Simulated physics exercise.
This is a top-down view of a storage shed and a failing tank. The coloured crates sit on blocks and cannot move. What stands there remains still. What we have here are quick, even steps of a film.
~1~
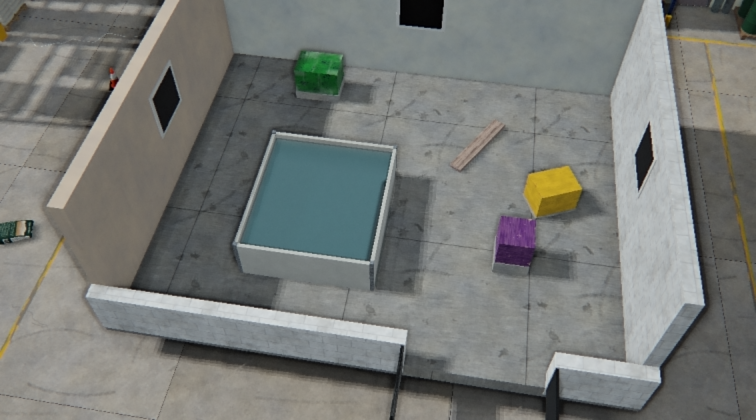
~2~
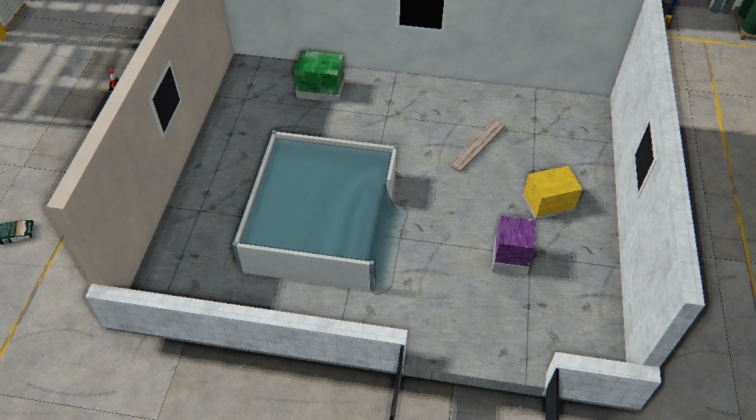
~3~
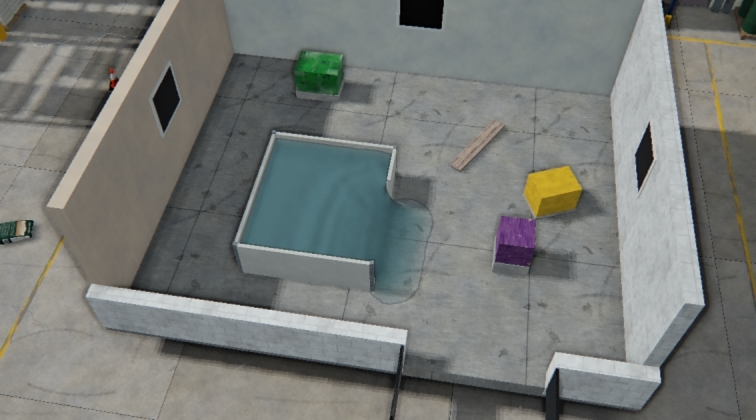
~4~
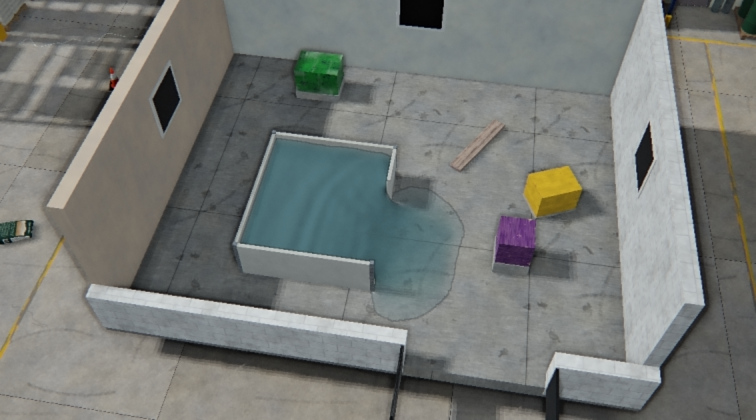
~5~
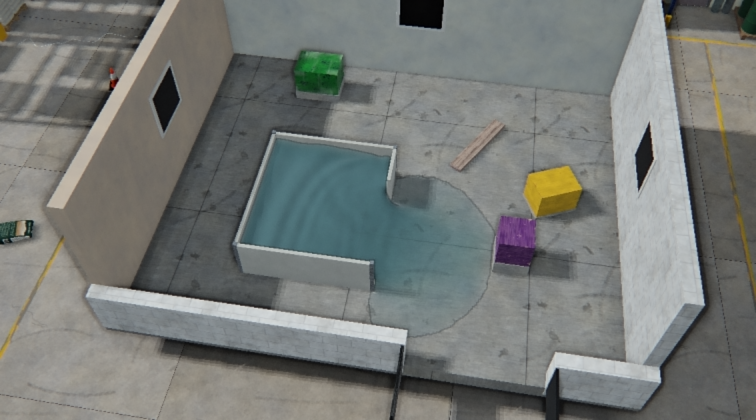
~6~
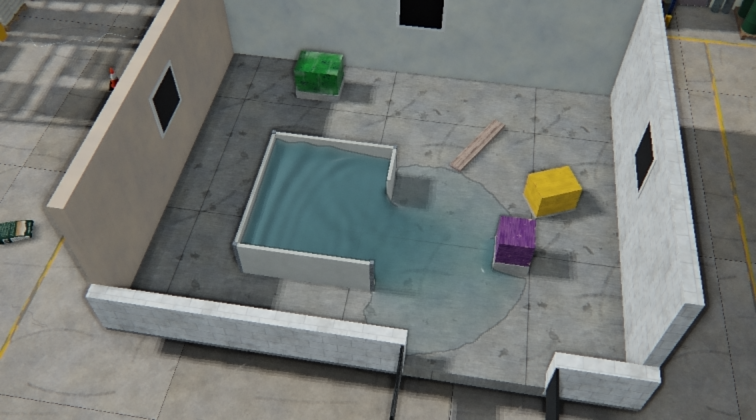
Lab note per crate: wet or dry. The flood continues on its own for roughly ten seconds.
One by one: The yellow crate is within reach of the water; the green crate is out of reach of the water; the purple crate is within reach of the water.
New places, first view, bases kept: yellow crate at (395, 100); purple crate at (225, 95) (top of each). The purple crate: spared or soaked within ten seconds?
The purple crate simply stays high and dry.
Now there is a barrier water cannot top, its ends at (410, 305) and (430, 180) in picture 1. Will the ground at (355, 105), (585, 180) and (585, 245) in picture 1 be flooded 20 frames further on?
Taking the three spots in order: Soaked, spared, spared.
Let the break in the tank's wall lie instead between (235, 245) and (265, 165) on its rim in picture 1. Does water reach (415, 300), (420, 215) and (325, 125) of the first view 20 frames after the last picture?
Sodden, then spared, then sodden.
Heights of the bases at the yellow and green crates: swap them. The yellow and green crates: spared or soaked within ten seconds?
Taking them in turn, yellow crate is drenched, then green crate is drenched.
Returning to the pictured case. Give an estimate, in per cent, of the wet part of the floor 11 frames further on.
About 35 in a hundred.
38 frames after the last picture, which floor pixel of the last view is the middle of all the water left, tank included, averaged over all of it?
Centre of the water: Near (477, 207).
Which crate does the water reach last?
Crate: The green crate.
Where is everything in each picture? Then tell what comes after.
The first picture shows the water tank at (320, 196) is whole and still.
In the second picture, the front is at (398, 207), out from the gap at (379, 236).
In the third picture, the front is at (424, 210), out from the gap at (379, 239).
In the fourth picture, the front is at (448, 208), out from the gap at (379, 239).
In the fifth picture, the front is at (492, 238), out from the gap at (379, 240).
In the sixth picture, the front is at a hidden place, out from the gap at (379, 240).
A moment on, water covers 30 % of the floor; the yellow crate water round its plinth, the green crate not reached, the purple crate water round its plinth.
Next, water covers 35 % of the floor; the yellow crate water round its plinth, the green crate not reached, the purple crate water round its plinth.
Then, water covers 45 % of the floor; the yellow crate water round its plinth, the green crate not reached, the purple crate water round its plinth.
Later, water covers 55 % of the floor; the yellow crate water round its plinth, the green crate not reached, the purple crate water round its plinth.
In the end, water covers 80 % of the floor; the yellow crate was topped, the green crate stayed above the water, the purple crate was topped.
